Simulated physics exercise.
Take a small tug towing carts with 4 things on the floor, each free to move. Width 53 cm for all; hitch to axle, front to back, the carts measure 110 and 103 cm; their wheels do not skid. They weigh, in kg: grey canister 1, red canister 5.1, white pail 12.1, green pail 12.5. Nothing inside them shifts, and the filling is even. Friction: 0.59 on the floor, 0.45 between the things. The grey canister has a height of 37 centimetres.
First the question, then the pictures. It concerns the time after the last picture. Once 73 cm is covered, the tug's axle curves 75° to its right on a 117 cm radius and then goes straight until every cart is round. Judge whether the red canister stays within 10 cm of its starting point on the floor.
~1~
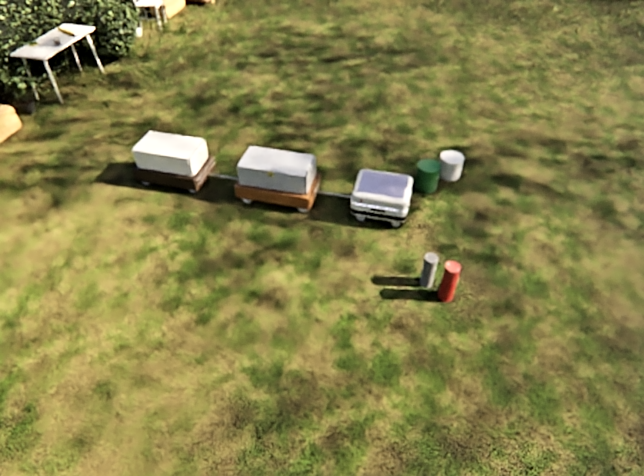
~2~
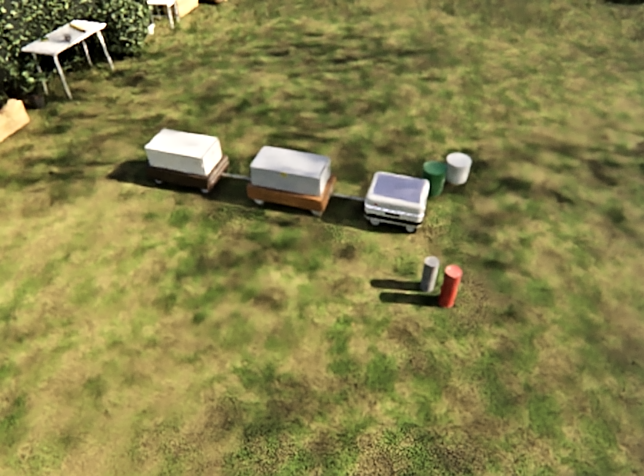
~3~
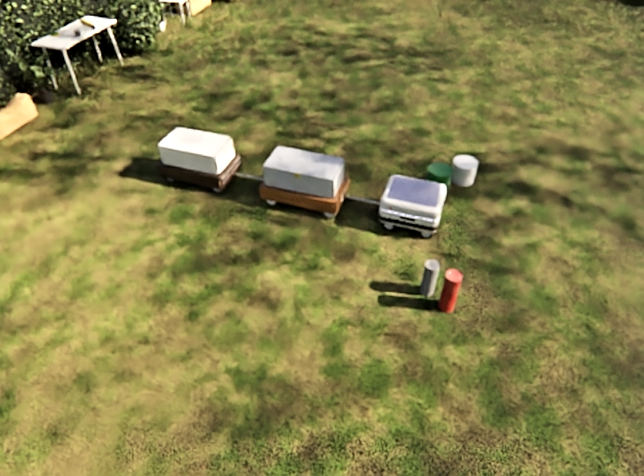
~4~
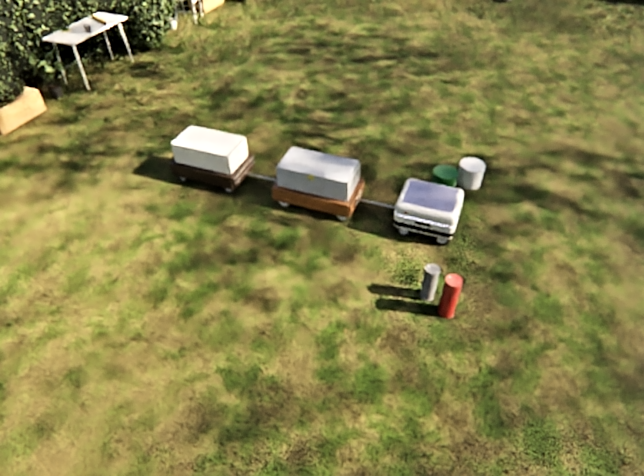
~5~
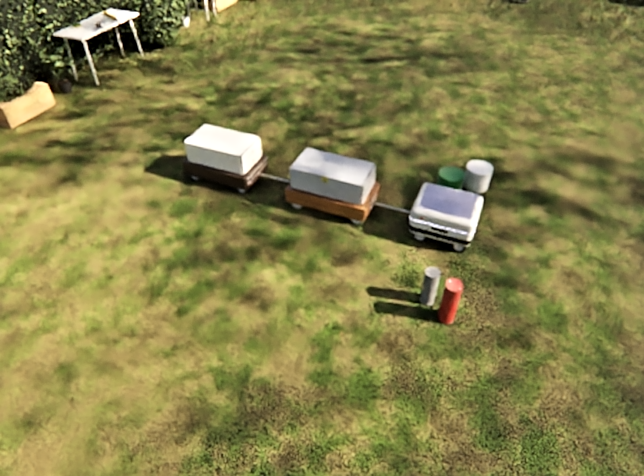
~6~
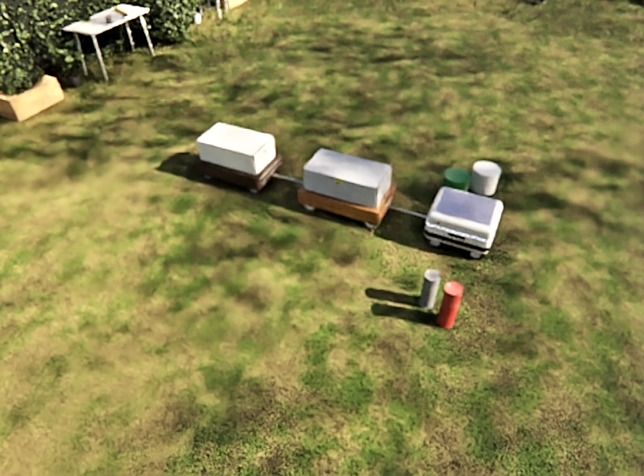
It does.
Then, 2.50 s after the last picture, 211 cm covered.
Then, 5.60 s after the last picture, 388 cm covered.
At rest, all 4 in place, give or take 10 cm. Seen from the same camera at the end, red canister near (449, 306).
